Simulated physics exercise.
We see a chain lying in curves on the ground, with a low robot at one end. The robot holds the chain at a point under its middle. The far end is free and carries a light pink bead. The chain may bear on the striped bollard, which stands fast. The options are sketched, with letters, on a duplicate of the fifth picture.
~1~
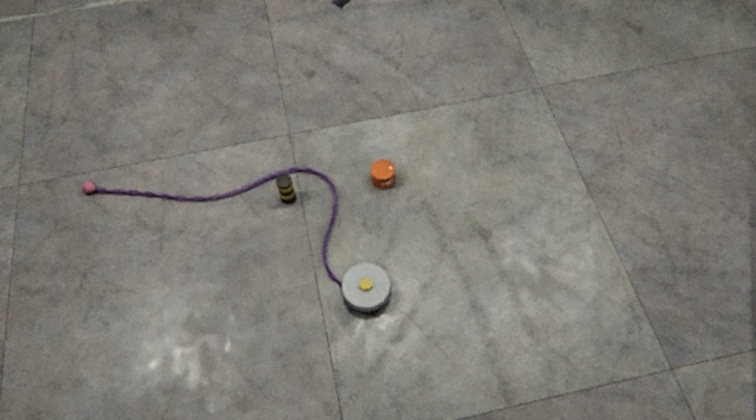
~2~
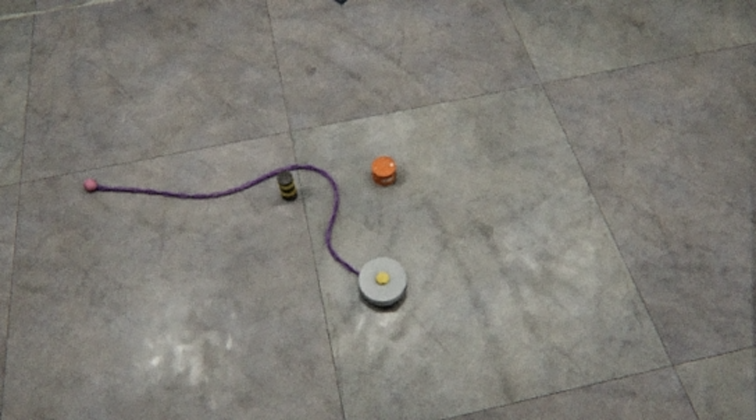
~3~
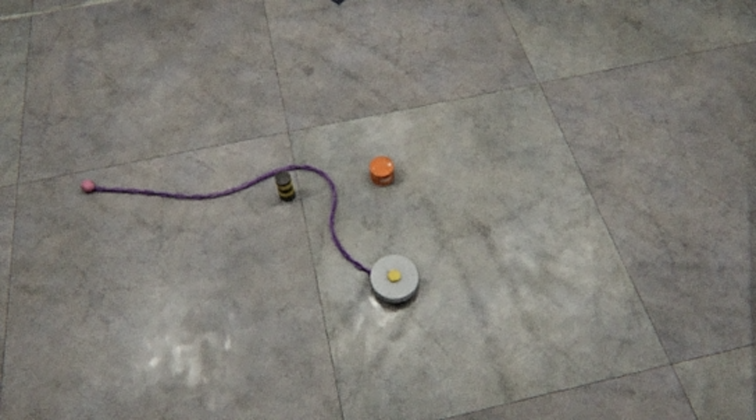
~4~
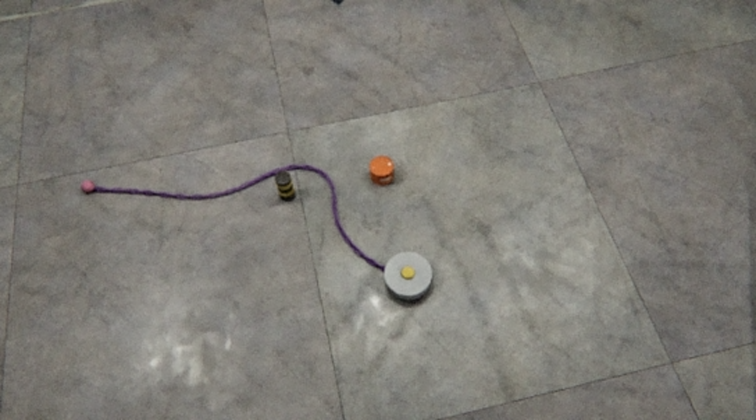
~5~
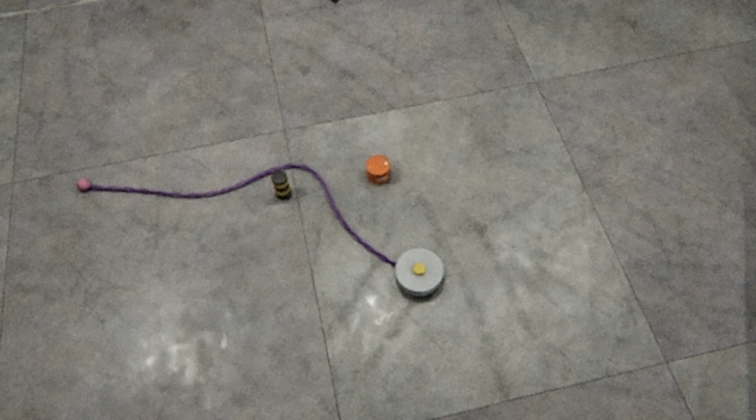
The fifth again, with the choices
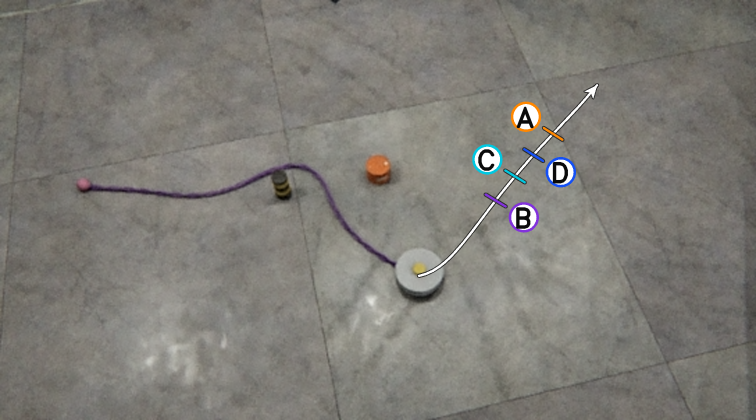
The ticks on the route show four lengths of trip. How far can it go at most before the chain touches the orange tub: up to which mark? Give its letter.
Up to mark C.
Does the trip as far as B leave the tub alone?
Yes.
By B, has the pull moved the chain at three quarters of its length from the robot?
Yes.
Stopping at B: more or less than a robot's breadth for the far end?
Less.
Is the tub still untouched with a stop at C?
Yes.
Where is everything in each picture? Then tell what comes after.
The first frame shows free end (89, 187); orange tub (383, 174); bollard (286, 189).
The second frame shows robot (383, 282); orange tub (384, 171).
The third frame shows robot (394, 279); free end (88, 186).
The fourth frame shows robot (408, 276); bollard (285, 187).
The fifth frame shows robot (419, 273); orange tub (378, 170); bollard (282, 186); free end (83, 185).
On the copy, A at (553, 134); B at (496, 201); C at (515, 176); D at (533, 155); the route from (419, 276) via (519, 172) to (597, 85).
On C. First, robot (461, 242), middle of the chain (275, 177), free end (83, 185).
Then, robot (492, 203), middle of the chain (289, 186), free end (93, 186).
Finally, robot (516, 172), middle of the chain (314, 188), free end (118, 187); only the bollard has been touched, if anything.
By contrast, A brings the chain against the tub; B is safe but short; D brings the chain against the tub.
